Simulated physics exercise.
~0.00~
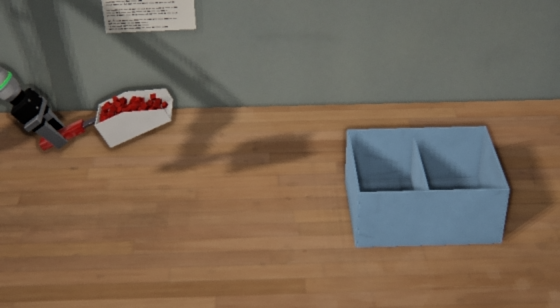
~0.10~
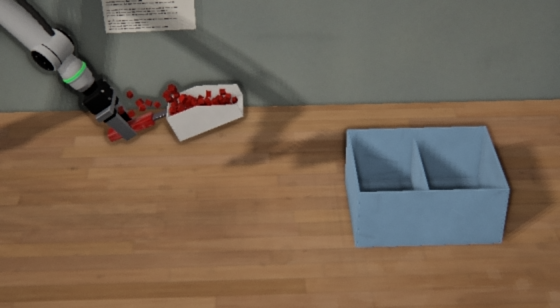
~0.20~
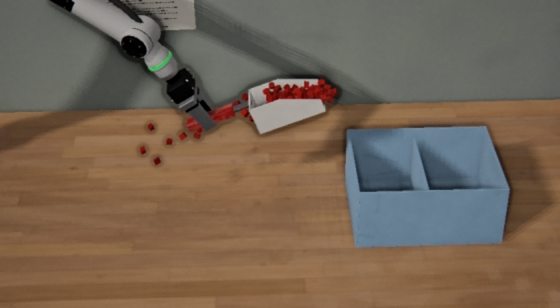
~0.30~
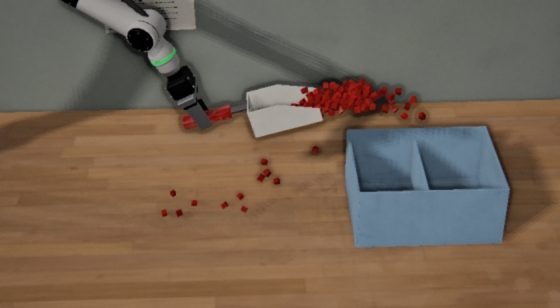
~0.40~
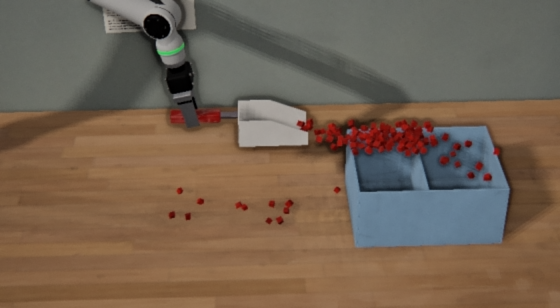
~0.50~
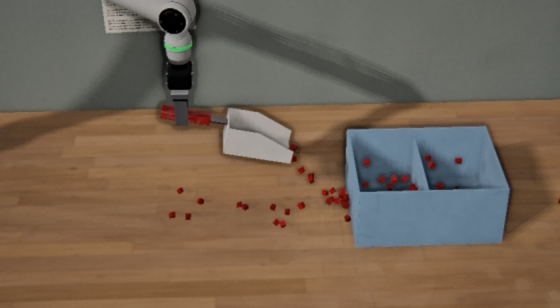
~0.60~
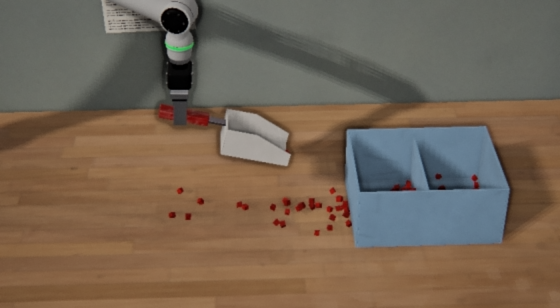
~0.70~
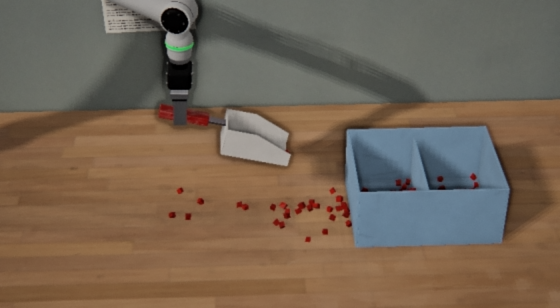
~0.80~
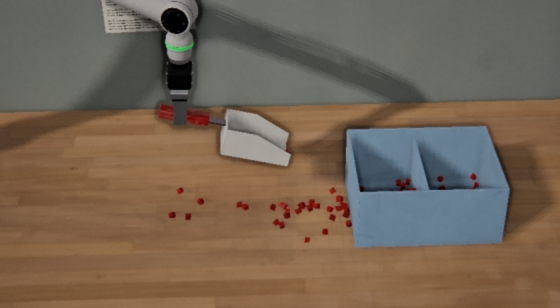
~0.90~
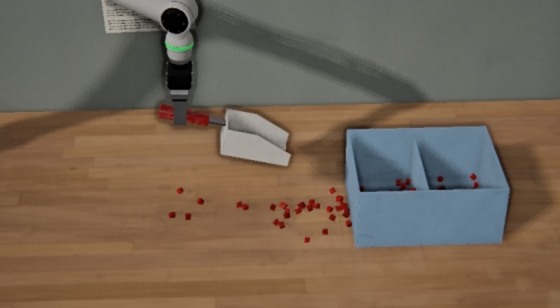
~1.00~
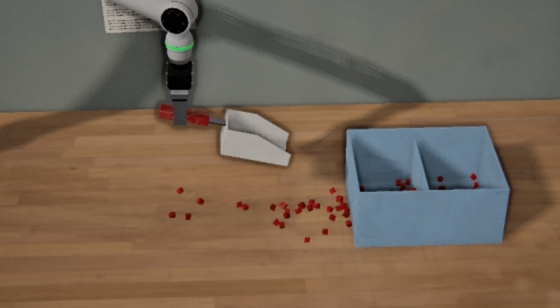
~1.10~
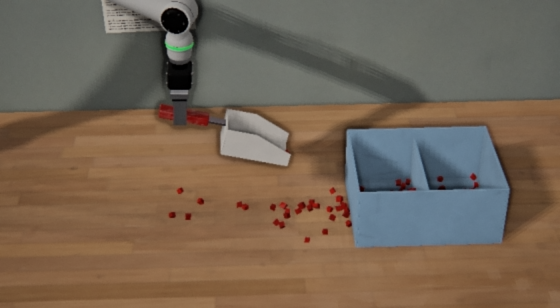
A robotic arm swings a white scoop of red vegetable dice rightward, flinging them toward a divided blue bin, then draws back slightly, tips the scoop and holds still, with some pieces in both compartments and many others scattered across the wooden table.
